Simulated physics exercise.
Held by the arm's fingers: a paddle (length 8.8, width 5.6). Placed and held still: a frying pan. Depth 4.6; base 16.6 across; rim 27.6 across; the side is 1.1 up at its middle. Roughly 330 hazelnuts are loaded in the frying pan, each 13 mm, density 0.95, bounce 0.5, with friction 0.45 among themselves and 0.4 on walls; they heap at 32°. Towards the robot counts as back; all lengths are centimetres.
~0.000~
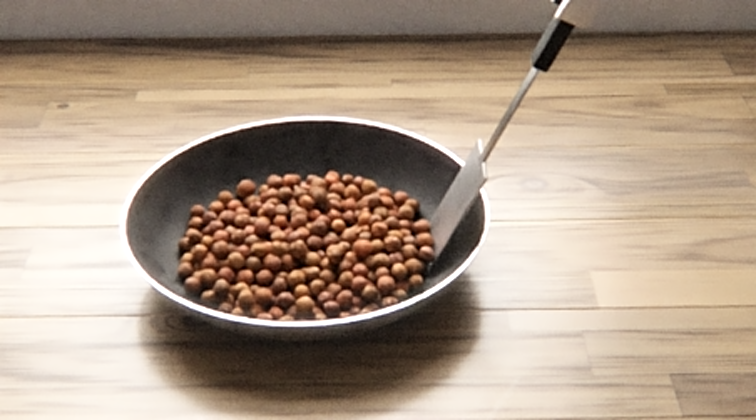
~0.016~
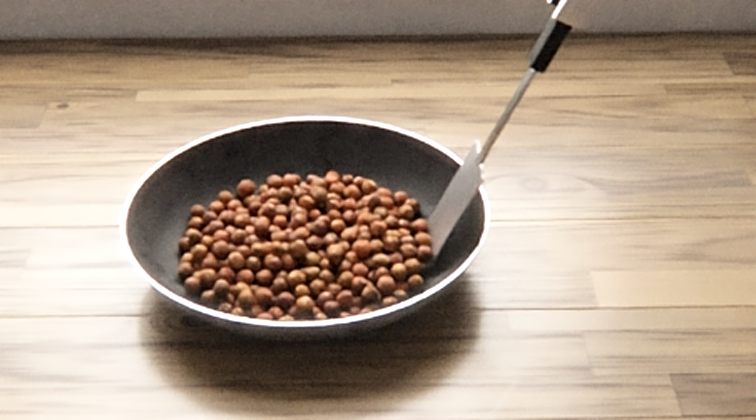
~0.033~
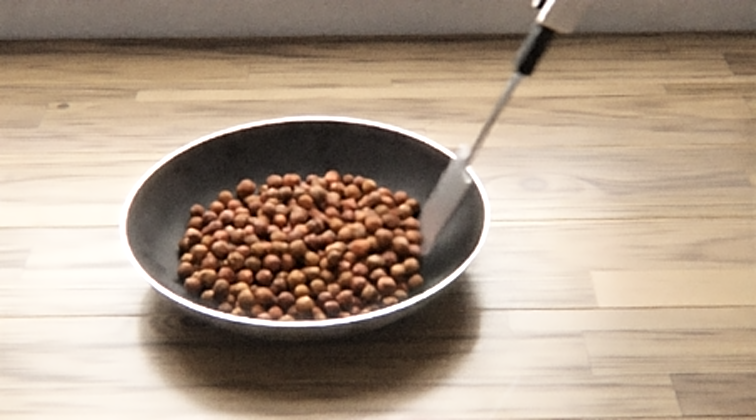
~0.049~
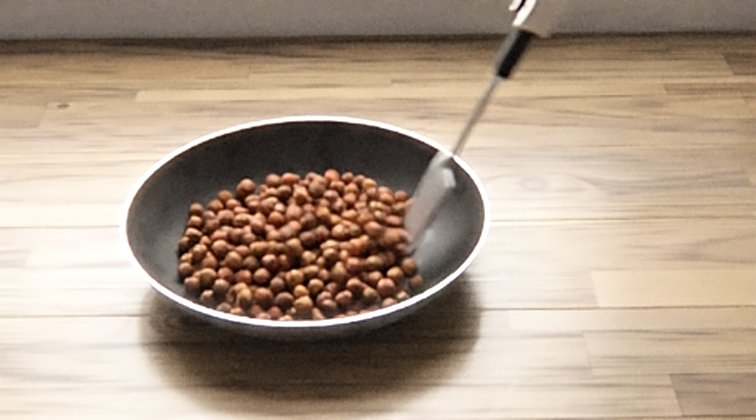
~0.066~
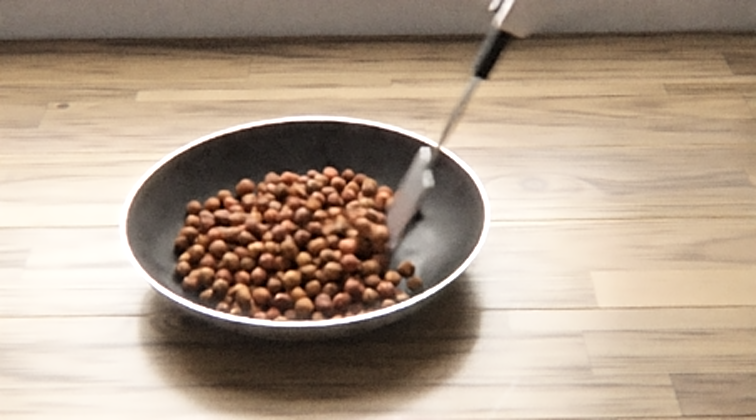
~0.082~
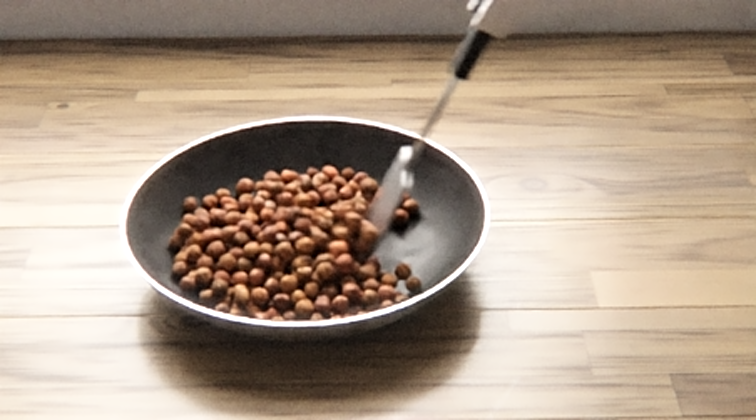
The footage shows a frying pan of round brown nuts on a wooden surface as a paddle with a slim handle, held from above, starts at the pan's right side and sweeps left, pushing the nuts into a slightly higher heap.
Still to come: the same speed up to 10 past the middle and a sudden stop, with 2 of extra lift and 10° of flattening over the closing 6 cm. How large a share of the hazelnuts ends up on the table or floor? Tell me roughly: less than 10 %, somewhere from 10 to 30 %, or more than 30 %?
Somewhere from 10 to 30 %.
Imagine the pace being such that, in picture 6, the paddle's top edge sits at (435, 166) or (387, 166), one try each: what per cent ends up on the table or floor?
First try about 5 %, second try about 25 %.
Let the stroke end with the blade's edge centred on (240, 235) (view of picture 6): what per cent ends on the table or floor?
0 %.
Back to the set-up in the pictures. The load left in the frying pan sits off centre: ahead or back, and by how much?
Ahead of centre, near 2.5 centimetres.
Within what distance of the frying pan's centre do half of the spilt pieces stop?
Distance, approx.: 30 cm.
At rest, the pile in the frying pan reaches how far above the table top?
Some 4.0 cm above the table.
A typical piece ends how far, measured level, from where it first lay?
I'd guess close to 3 centimetres.
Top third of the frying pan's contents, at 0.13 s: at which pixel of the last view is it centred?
It sits at about (276, 238).
By 0.13 s, sloping 65°, highest piece 6 above the table; 326 in the frying pan.
By 0.19 s, sloping 62°, highest piece 7 above the table; 326 in the frying pan.
By 0.41 s, sloping 55°, highest piece 14 above the table; 262 in the frying pan, 36 on the table or floor, 28 on the blade or in flight.
By 1.46 s, sloping 55°, highest piece 4 above the table; 262 in the frying pan, 64 on the table or floor.
Final count, 262 in the frying pan, 64 on the table or floor. That is 20 % on the table or floor.
